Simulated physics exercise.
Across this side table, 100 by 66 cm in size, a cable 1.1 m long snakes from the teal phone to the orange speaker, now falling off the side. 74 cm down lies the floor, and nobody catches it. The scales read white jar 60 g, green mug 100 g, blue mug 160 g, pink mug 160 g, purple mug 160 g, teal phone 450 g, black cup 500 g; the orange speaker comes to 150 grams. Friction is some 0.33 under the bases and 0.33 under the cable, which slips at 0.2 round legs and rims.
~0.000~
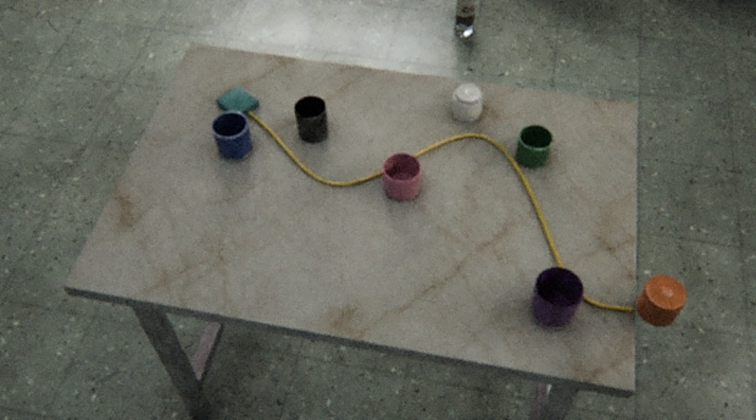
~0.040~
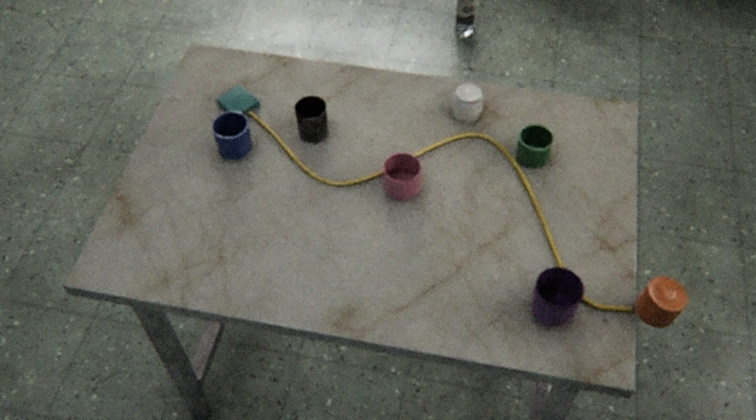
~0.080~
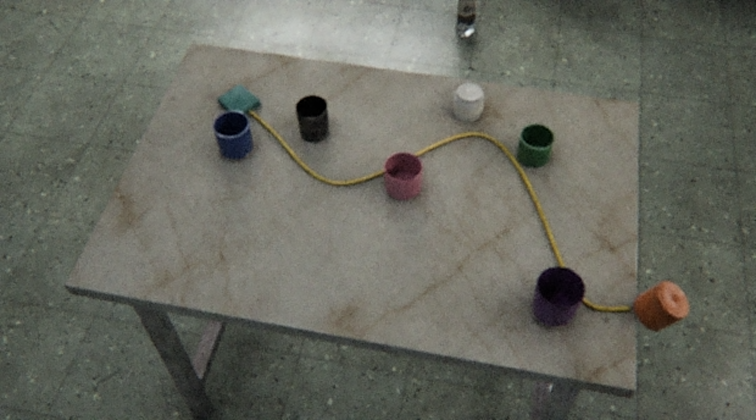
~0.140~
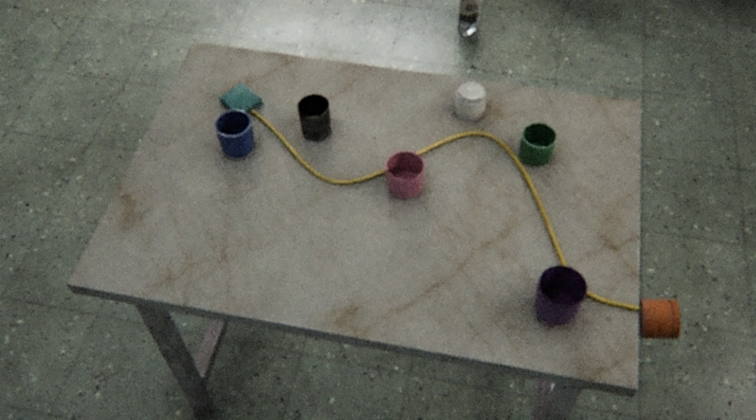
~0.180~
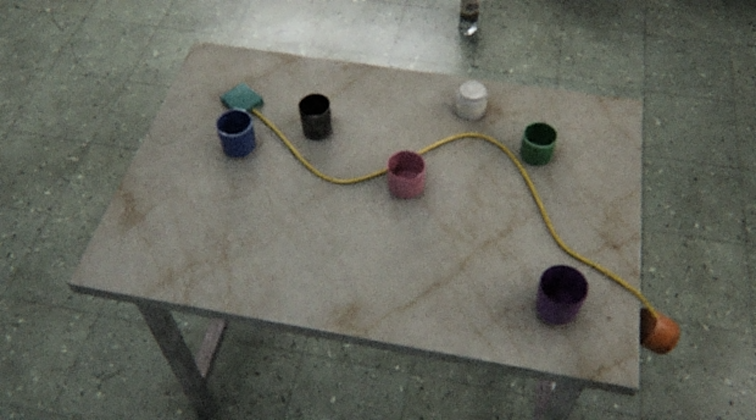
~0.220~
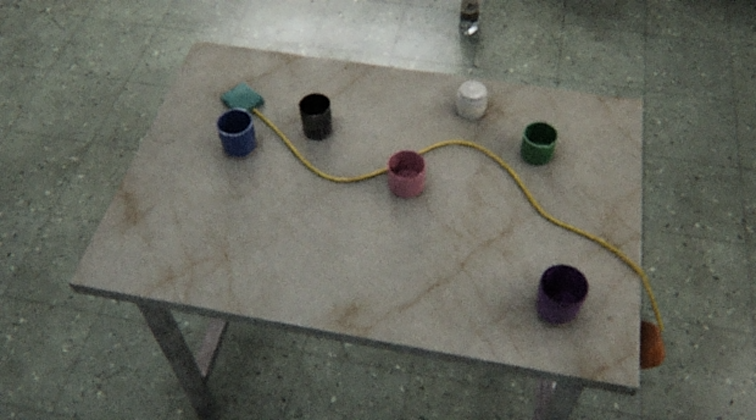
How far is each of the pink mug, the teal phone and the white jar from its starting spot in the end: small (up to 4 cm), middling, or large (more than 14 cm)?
The pink mug ends only a small distance away, the teal phone ends a middling distance away, the white jar ends only a small distance away.
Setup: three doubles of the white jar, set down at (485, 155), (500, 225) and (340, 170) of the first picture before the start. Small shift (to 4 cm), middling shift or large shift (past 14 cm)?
In turn, the three show a lot of movement, only a little movement and a lot of movement.
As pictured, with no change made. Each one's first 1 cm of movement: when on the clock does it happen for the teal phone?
Estimate for the teal phone: Near 0.38 seconds.
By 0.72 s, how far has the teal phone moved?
The teal phone is around 4 cm from where it began.
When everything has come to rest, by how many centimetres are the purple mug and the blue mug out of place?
The purple mug ends up 0 cm from where it began, and the blue mug 0 cm.
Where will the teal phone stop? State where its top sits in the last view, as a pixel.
Rest point, last frame: Approx. (271, 114).
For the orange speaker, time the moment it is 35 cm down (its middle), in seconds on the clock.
That comes at 0.70 seconds.
By 0.5 s, the cable's tail end at (267, 115); teal phone 3 cm off its start, orange speaker over the edge.
By 0.7 s, the cable's tail end at (268, 115); teal phone 3 cm off its start, orange speaker over the edge.
By 1.0 s, the cable's tail end at (270, 117); teal phone 4 cm off its start at (256, 105), orange speaker over the edge.
By 1.2 s, the cable's tail end at (275, 120); teal phone 6 cm off its start, orange speaker over the edge.
By 2.4 s, the cable's tail end at (285, 126); teal phone 8 cm off its start at (271, 114), pink mug 1 cm off its start at (405, 167), white jar 0 cm off its start at (473, 89), orange speaker over the edge.
